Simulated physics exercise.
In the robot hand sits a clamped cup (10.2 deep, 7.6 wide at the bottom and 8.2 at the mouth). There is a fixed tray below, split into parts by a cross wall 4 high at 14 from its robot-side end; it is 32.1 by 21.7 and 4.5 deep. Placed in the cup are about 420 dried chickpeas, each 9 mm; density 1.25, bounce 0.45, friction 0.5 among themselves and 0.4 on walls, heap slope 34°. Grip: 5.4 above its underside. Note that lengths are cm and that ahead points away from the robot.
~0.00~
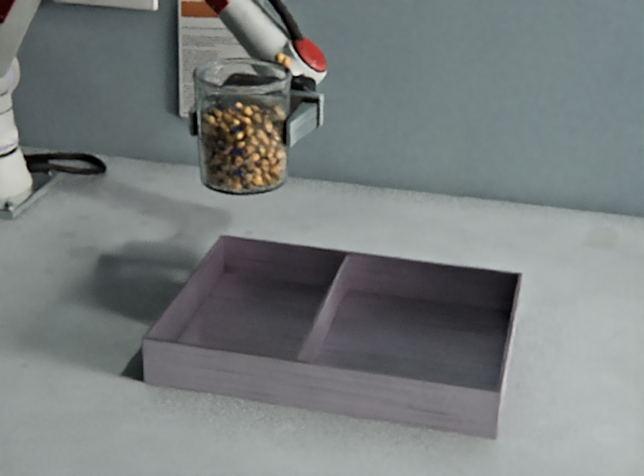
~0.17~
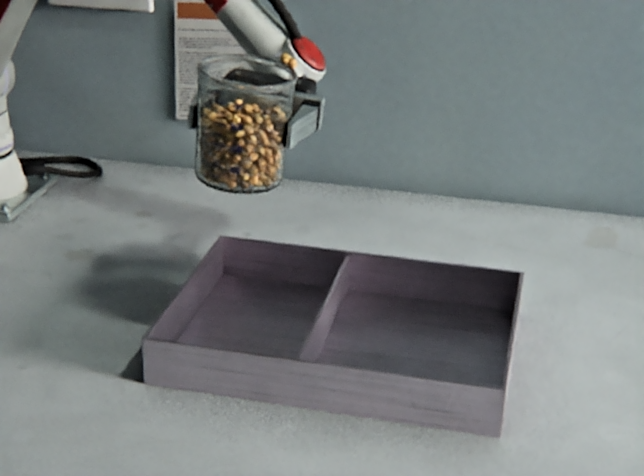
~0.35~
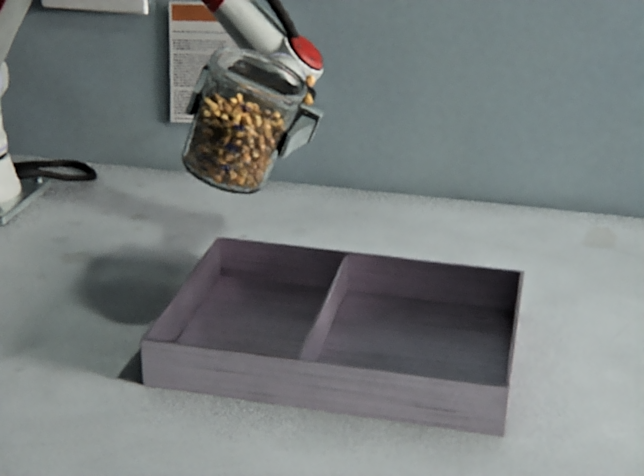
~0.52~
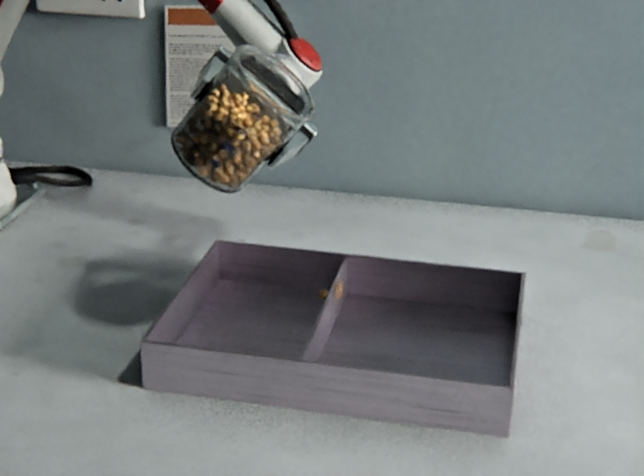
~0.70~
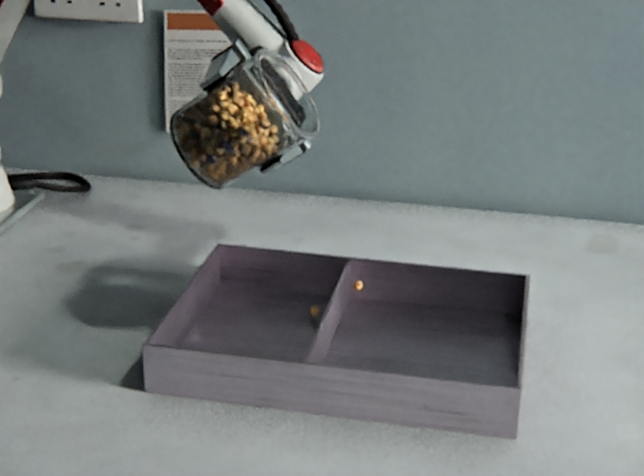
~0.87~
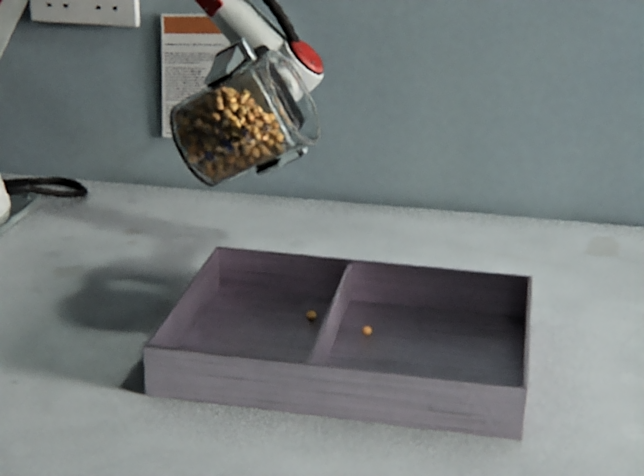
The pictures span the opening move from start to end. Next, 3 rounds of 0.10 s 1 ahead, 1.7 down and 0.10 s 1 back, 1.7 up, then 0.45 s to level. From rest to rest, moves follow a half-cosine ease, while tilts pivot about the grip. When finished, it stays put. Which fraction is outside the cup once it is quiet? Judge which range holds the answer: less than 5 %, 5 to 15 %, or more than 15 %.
The range is less than 5 %.
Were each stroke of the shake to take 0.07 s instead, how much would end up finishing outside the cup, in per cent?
Then roughly 0 percent.
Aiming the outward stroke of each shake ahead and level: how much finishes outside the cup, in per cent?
It comes to near 0 percent.
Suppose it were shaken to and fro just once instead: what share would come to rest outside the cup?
Roughly 0 percent.
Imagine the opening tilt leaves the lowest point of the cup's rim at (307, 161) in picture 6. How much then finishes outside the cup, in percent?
The share is about 5 percent.
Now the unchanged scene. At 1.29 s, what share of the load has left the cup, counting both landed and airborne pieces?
About 0 in a hundred parts are out by then.
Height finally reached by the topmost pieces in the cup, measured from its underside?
8.5 cm.
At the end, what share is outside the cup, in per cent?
The share comes to around 0 per cent.
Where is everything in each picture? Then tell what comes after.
The first picture shows the cup middle at (243, 128), level; upper third of the load around (244, 125), from x 205 to 285, top at y 60; 425 in the cup.
The second picture shows the cup middle at (243, 126), tilted 6° forward; upper third of the load around (241, 123), from x 205 to 290, top at y 60.
The third picture shows the cup middle at (241, 123), tilted 21° forward; upper third of the load around (234, 120), from x 190 to 310, top at y 80; 423 in the cup, 2 in flight or on a rim.
The fourth picture shows the cup middle at (240, 123), tilted 39° forward; upper third of the load around (226, 116), from x 180 to 340, top at y 90; 423 in the cup, 1 in the robot-side part, 1 in the far-side part.
The fifth picture shows the cup middle at (242, 123), tilted 54° forward; upper third of the load around (226, 111), from x 180 to 360, top at y 85; 423 in the cup, 1 in the robot-side part, 1 in the far-side part.
The sixth picture shows the cup middle at (243, 122), tilted 60° forward; upper third of the load around (224, 111), from x 180 to 365, top at y 90; 423 in the cup, 1 in the robot-side part, 1 in the far-side part.
After 1.29 s, tilted 60° forward, highest piece 24 above the table; 423 in the cup, 1 in the robot-side part, 1 in the far-side part.
After 1.71 s, tilted 27° forward, highest piece 24 above the table; 423 in the cup, 1 in the robot-side part, 1 in the far-side part.
After 2.12 s, level, highest piece 25 above the table; 423 in the cup, 1 in the robot-side part, 1 in the far-side part.
After 3.17 s, level, highest piece 25 above the table; 423 in the cup, 1 in the robot-side part, 1 in the far-side part.
In the end, 423 in the cup, 1 in the robot-side part, 1 in the far-side part. That is 0 % outside the cup.
